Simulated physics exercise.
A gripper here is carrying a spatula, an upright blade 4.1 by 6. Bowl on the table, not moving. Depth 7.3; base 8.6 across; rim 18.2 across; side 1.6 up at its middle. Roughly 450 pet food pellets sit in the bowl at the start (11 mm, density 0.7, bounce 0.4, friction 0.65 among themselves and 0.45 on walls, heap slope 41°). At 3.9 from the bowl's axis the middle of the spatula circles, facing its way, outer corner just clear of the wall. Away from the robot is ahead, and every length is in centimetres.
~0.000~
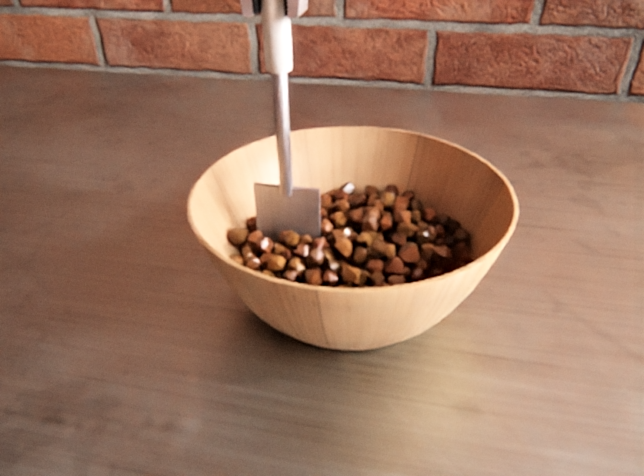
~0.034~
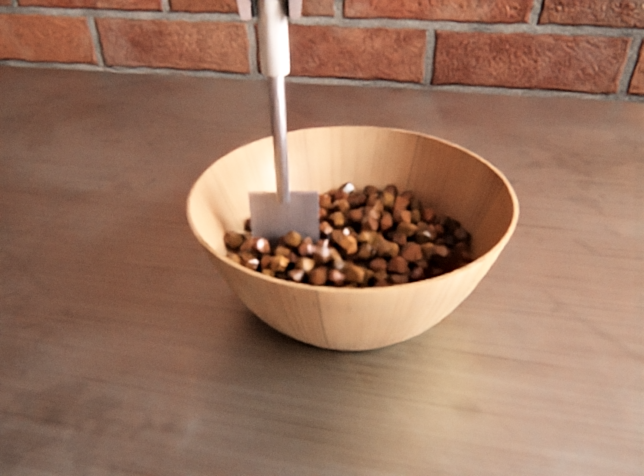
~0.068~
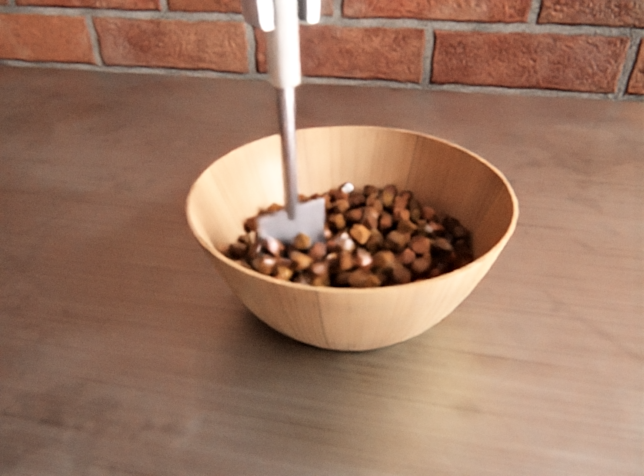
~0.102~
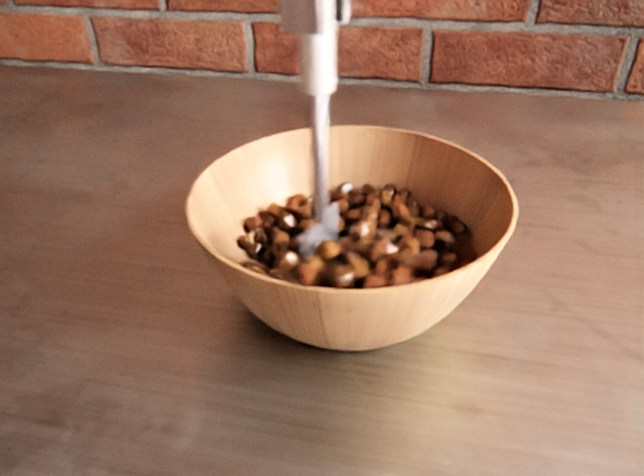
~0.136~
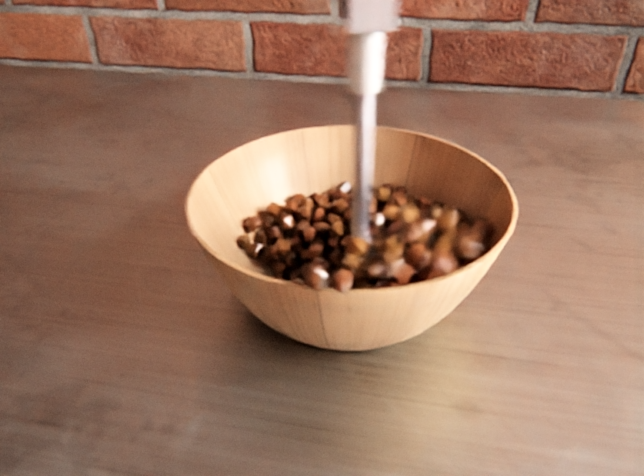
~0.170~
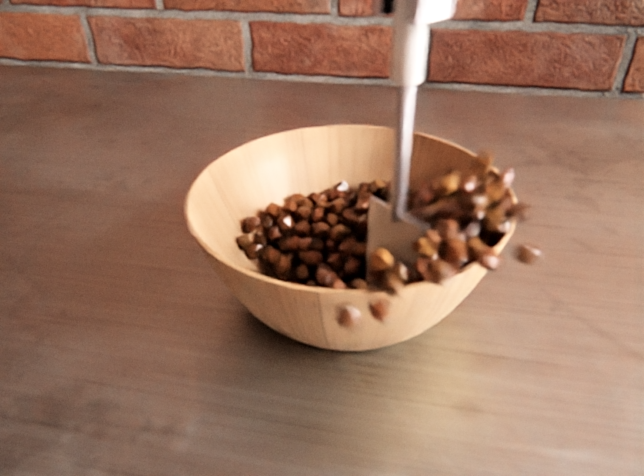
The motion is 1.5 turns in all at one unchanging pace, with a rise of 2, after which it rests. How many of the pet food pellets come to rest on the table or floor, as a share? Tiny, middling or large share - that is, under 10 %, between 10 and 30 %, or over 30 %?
The share is middling, between 10 and 30 %.
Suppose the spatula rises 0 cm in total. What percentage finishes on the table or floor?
About 30 percent.
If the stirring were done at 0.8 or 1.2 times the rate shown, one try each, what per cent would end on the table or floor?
Estimates in order: Some 20 % and some 35 %.
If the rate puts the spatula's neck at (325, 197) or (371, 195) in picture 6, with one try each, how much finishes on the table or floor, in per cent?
Near 5 in a hundred for the first and near 15 in a hundred for the second.
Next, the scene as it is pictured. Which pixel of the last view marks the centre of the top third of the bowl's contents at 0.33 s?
The upper third is centred close to (309, 169).
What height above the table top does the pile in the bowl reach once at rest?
The top sits some 6.5 cm up.
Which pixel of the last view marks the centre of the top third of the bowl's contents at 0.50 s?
Roughly pixel (326, 274).
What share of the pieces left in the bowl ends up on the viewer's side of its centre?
Roughly 50 percent of it.
After 0.33 s, 293° round, highest piece 10 above the table; 390 in the bowl, 19 on the table or floor, 43 in flight or on the tool.
After 0.50 s, 85° round, highest piece 9 above the table; 360 in the bowl, 79 on the table or floor, 13 in flight or on the tool.
After 0.78 s, 180° round, highest piece 6 above the table; 353 in the bowl, 99 on the table or floor.
After 1.48 s, 180° round, highest piece 6 above the table; 353 in the bowl, 99 on the table or floor.
In the end, 353 in the bowl, 99 on the table or floor. That is 22 % on the table or floor.
